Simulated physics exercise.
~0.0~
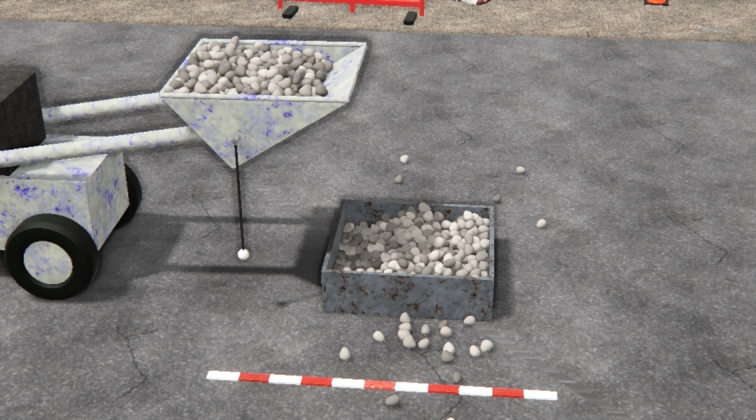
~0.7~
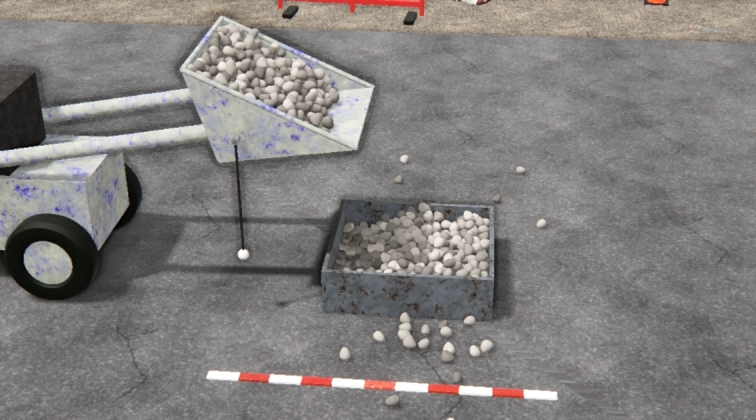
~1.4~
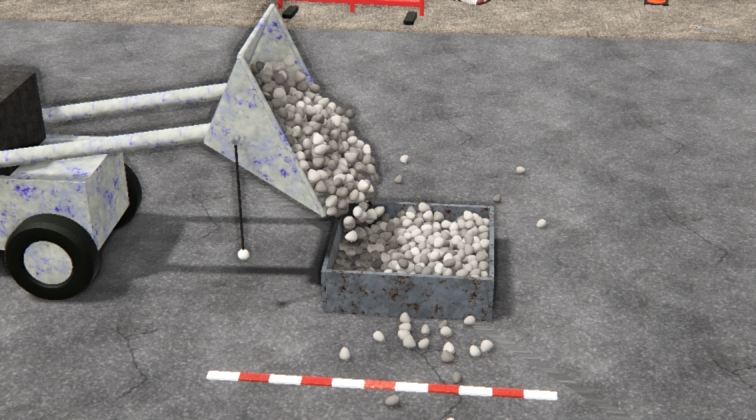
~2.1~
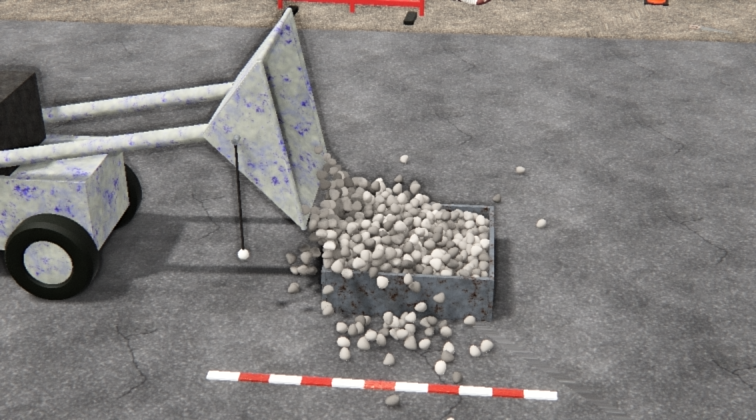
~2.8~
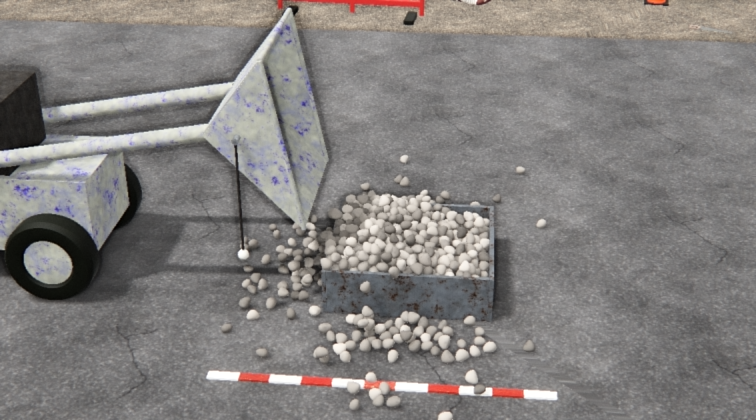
A loader's pale, blue-flecked bucket, heaped with round grey stones, hangs up and to the left of a dark metal bin already partly filled with similar stones. The bucket begins tipping to the right, and its load shifts toward the lower lip. As it tilts more steeply, the stones pour over the edge into the near side of the bin. The bucket empties and stops, steeply tipped, while the bin heaps up and stones spill around it. Some roll forward to the red-and-white striped staff, leaving the bin piled full and many stones scattered on the ground.
